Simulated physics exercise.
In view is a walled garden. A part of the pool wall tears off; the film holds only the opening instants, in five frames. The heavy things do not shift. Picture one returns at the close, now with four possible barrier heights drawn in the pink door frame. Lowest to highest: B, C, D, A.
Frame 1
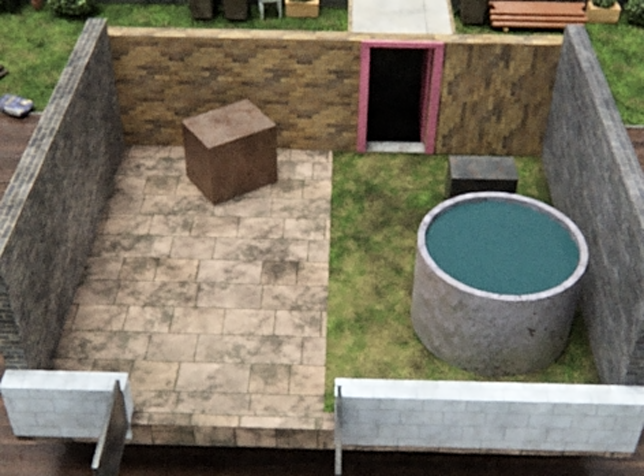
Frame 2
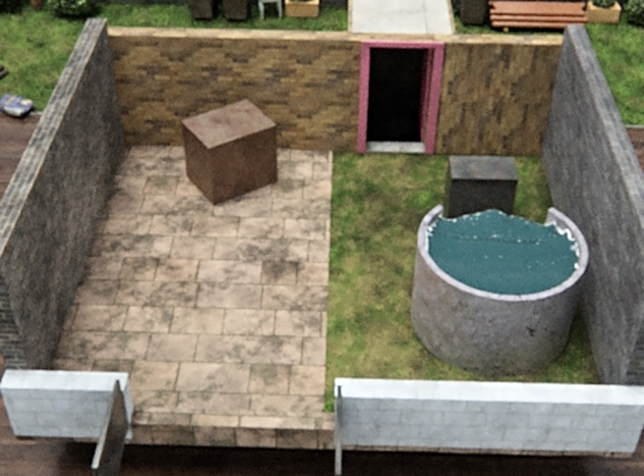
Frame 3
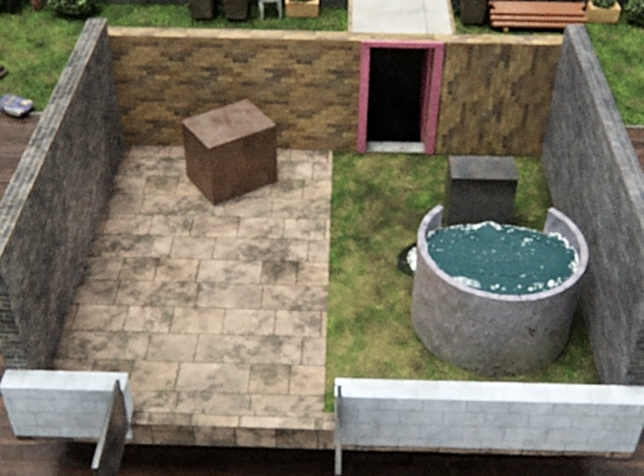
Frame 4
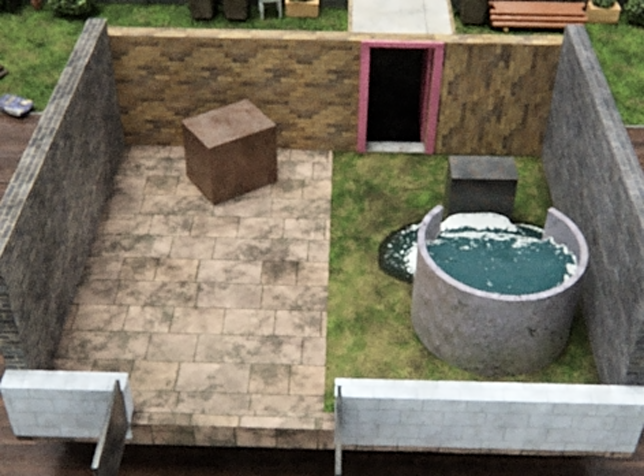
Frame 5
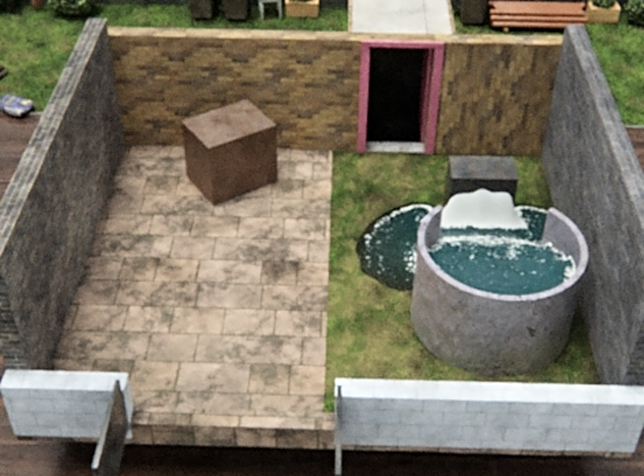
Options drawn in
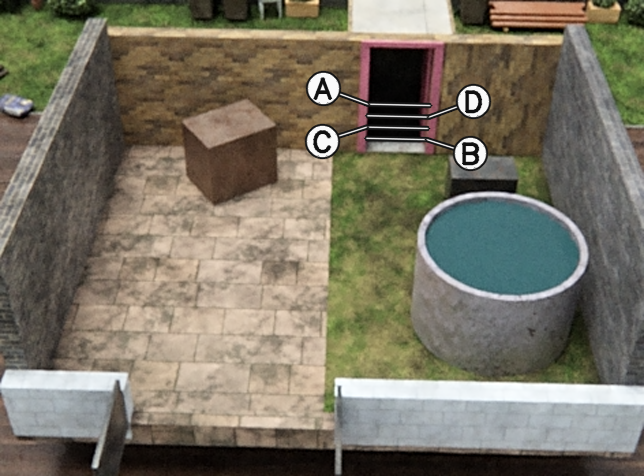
A walled garden's round pool opens at the back and water spreads across the grass.
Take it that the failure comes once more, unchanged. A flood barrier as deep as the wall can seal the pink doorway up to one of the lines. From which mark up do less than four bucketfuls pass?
It is B.
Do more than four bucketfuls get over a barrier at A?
No.
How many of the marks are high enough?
All four.
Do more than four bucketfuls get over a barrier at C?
No, that is safe.
On the marked copy, A at (398, 104); B at (396, 138); C at (397, 127); D at (398, 116); from the bottom up B, C, D, A.
For mark A, nothing gets over.
For mark B, a splash gets over, under a bucket.
For mark C, nothing gets over.
For mark D, nothing gets over.
